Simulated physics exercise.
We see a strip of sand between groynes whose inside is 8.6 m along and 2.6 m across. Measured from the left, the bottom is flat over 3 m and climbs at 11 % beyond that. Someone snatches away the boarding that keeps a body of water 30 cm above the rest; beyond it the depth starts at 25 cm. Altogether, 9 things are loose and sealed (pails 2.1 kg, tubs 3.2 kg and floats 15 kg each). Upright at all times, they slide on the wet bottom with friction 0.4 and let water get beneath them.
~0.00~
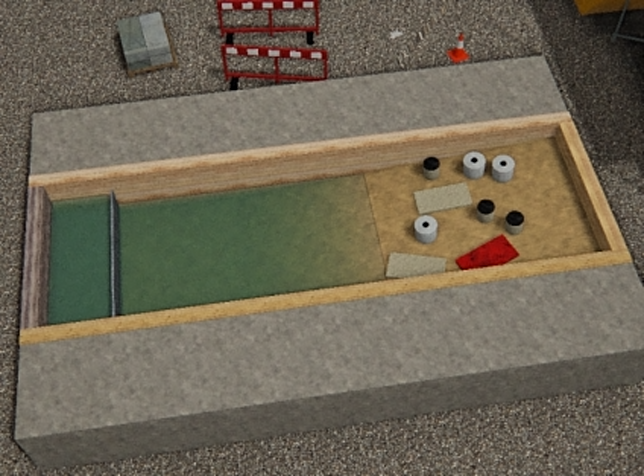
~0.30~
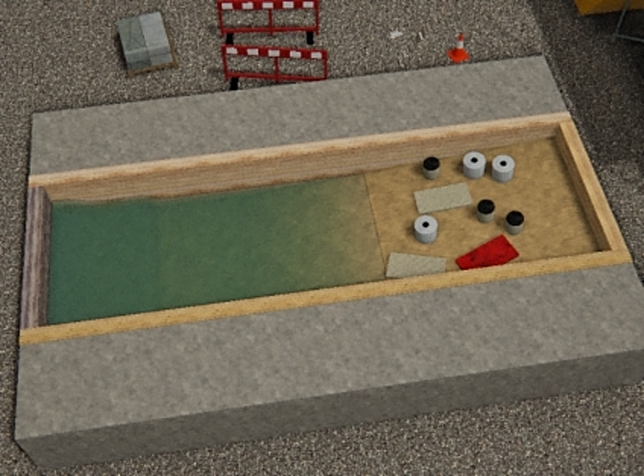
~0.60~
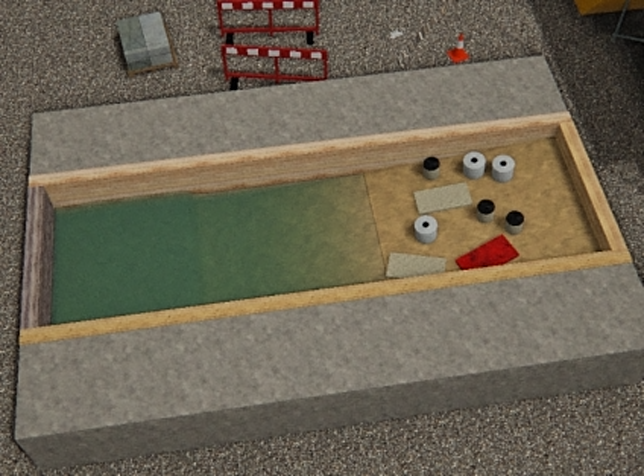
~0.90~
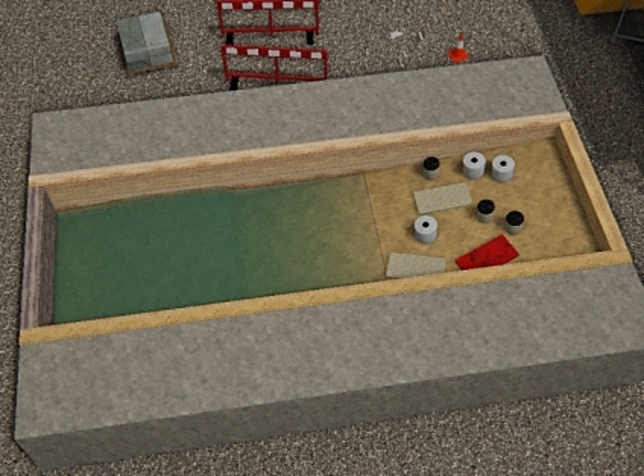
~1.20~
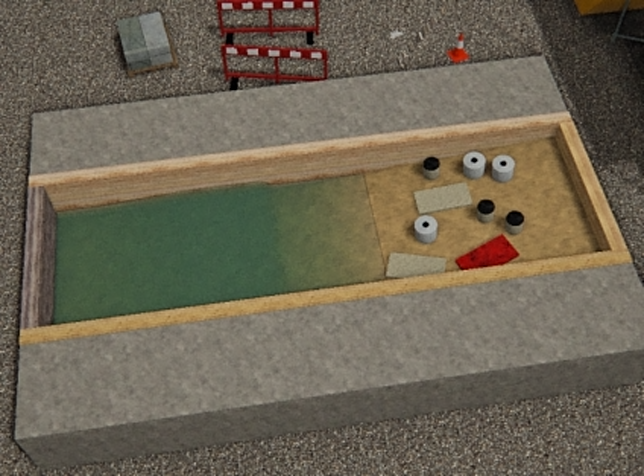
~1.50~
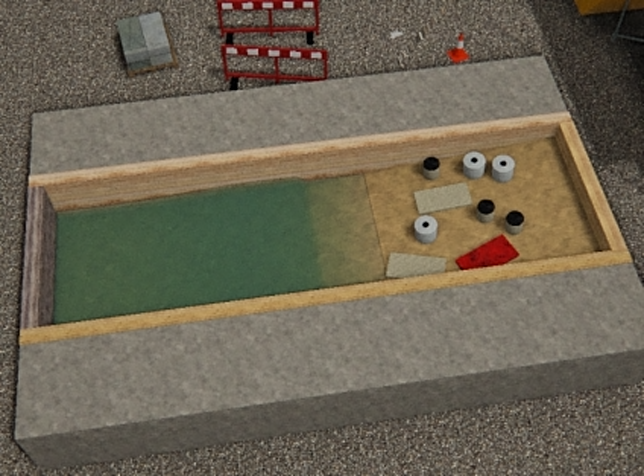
A long, timber-edged trough between two grey concrete walls is seen from above at a slant, with gravel around it and the view staying still. Green water covers its left part, with a thin dark board upright near the left end, while black and grey tubs, pale slabs and a red float sit on the sand at right. The board vanishes and faint changes cross the water, but the objects stay put.
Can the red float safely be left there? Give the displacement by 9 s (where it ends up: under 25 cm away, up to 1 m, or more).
That one's getting swept way off.
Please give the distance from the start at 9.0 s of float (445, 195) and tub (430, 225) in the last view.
One is off by 300 cm, the other by 30 cm, in the order asked.
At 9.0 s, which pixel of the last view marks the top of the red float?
At about (304, 284).
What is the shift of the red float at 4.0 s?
Close to 5 cm.
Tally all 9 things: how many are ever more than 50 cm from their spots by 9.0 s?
By my tally, 7.
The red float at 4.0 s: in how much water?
I'd put it at about 5 cm.
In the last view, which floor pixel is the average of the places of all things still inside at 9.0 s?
Near (383, 226).
After 2.1 s the red float is near (488, 257), 0.0 m from its start, aground; 0 afloat.
After 4.0 s the red float is near (488, 259), 0.0 m from its start, afloat; 5 afloat.
After 6.3 s the red float is near (351, 288), 2.2 m from its start, aground; 2 afloat.
After 9.0 s the red float is near (304, 284), 2.9 m from its start, afloat; 5 afloat.
